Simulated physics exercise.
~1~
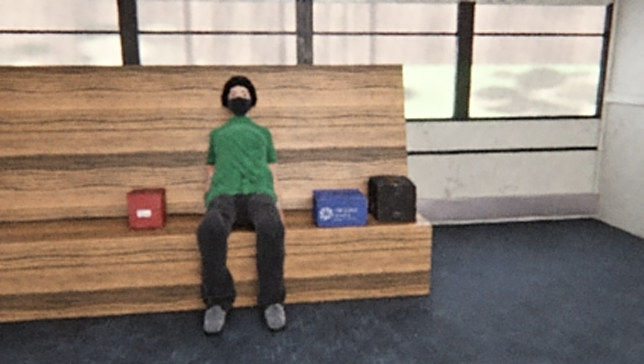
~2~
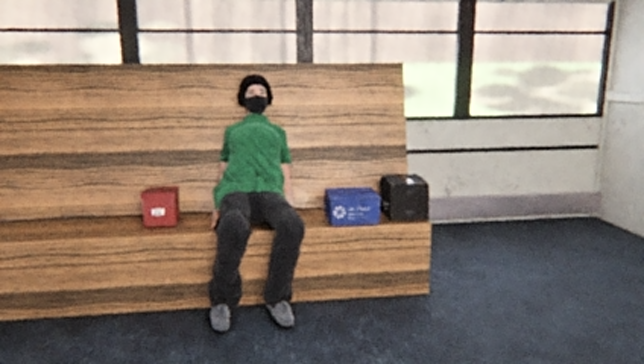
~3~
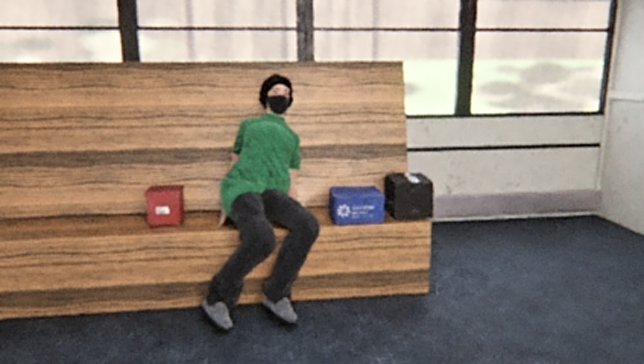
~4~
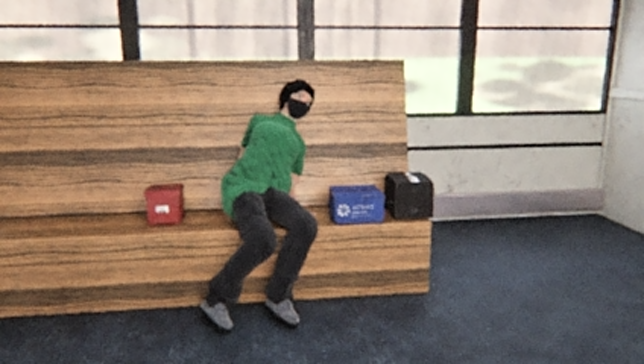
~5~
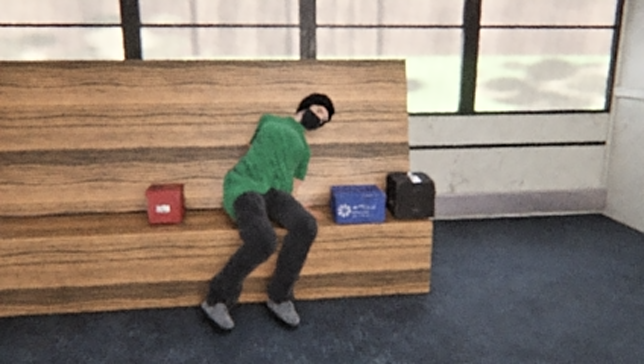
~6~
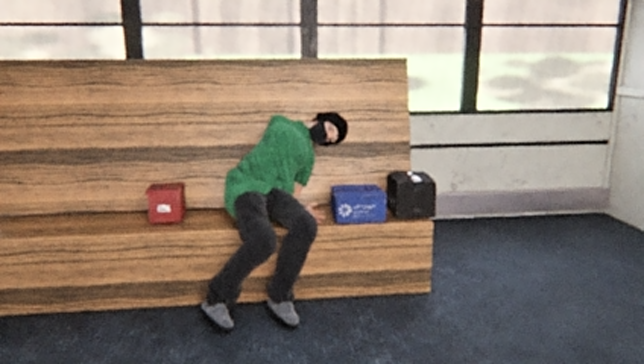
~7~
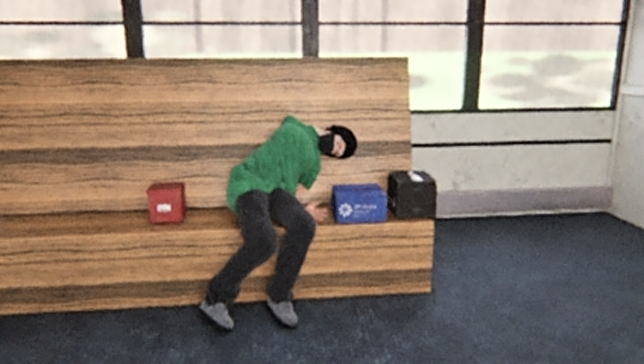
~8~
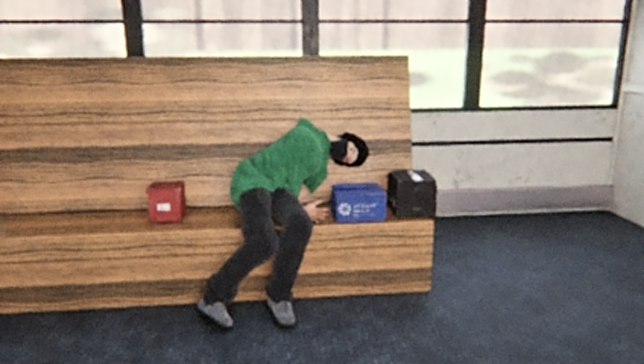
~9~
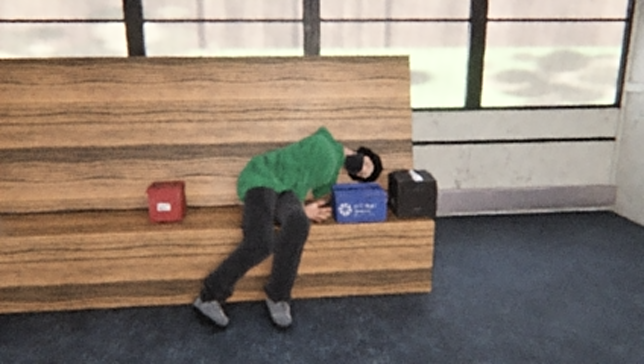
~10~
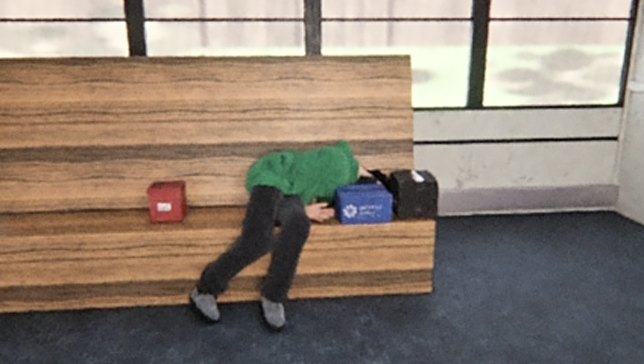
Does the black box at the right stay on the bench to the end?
Yes, the black box stays on the bench. It shifts a little to the right early on and is still sitting near the end of the seat when the clip finishes.
